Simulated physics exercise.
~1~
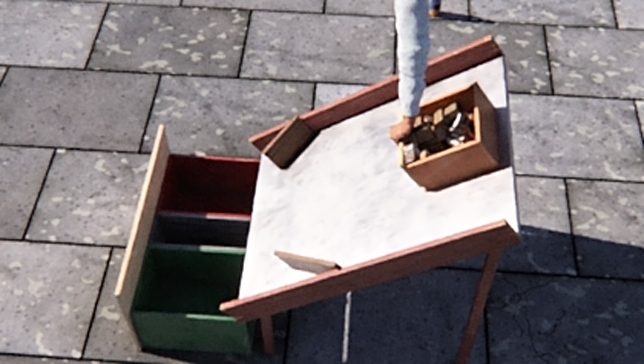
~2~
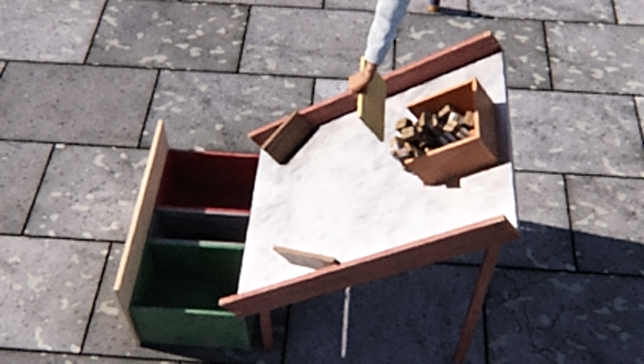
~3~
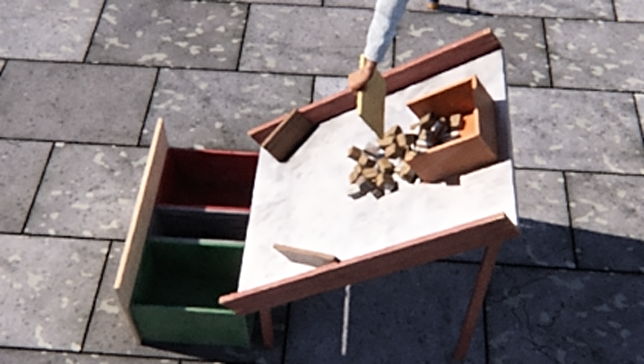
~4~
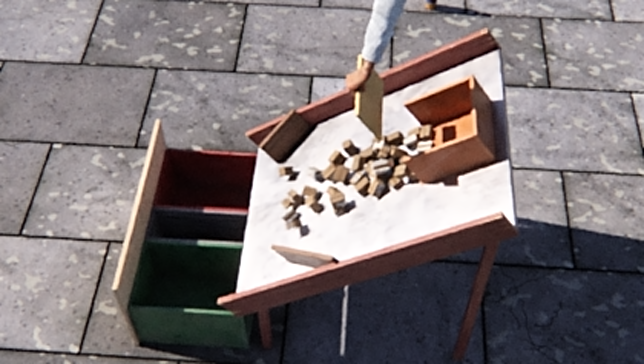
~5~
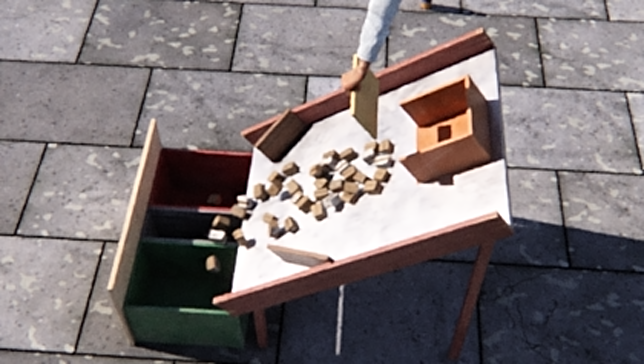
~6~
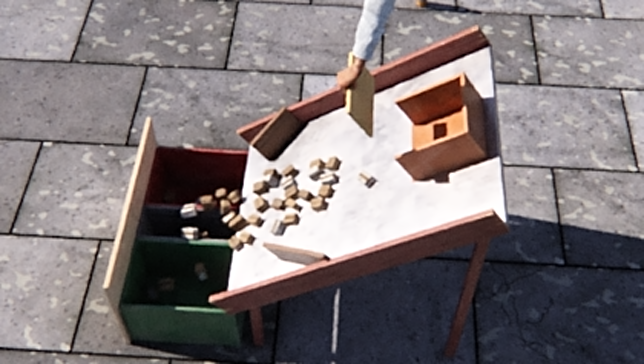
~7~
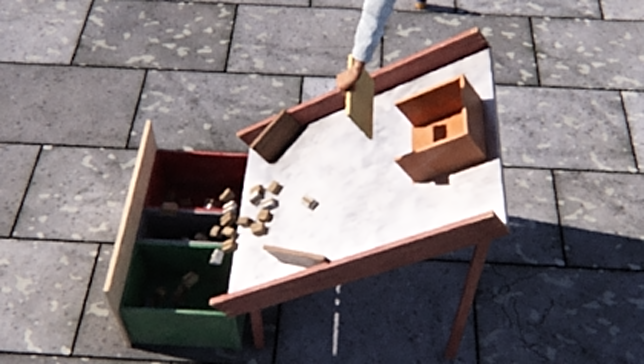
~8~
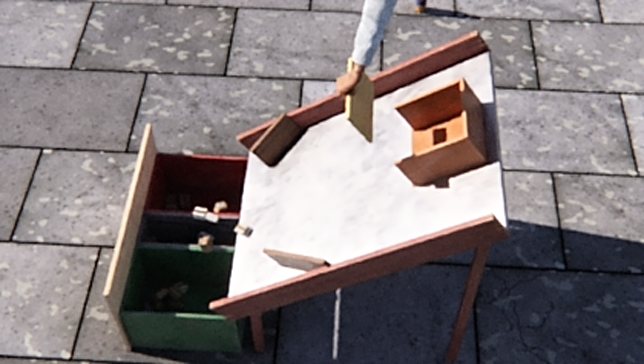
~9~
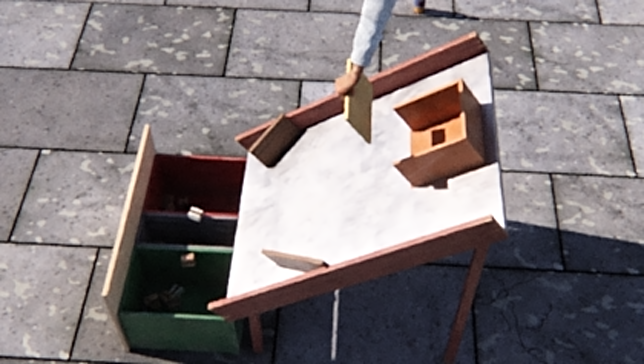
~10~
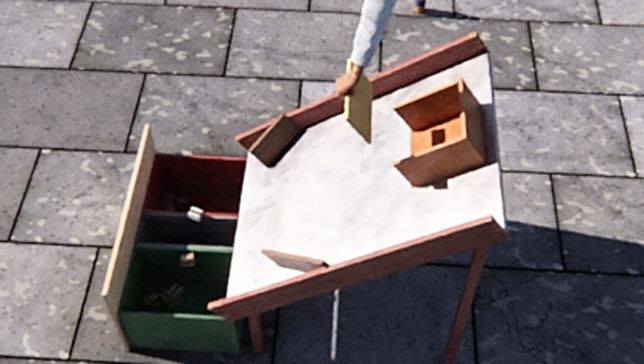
A hand in a pale blue sleeve reaches over a white sloping table with reddish-brown side walls, seen from above on grey paving. An orange pen full of small brown parcels sits at the upper right, two angled boards stand lower down, and a red tub, a grey bin and a green tote wait at the left. The hand lifts the gate away and holds it clear. The parcels spill out, spread down the slope and pass between the boards. They drop into all three containers, leaving the table and pen empty.
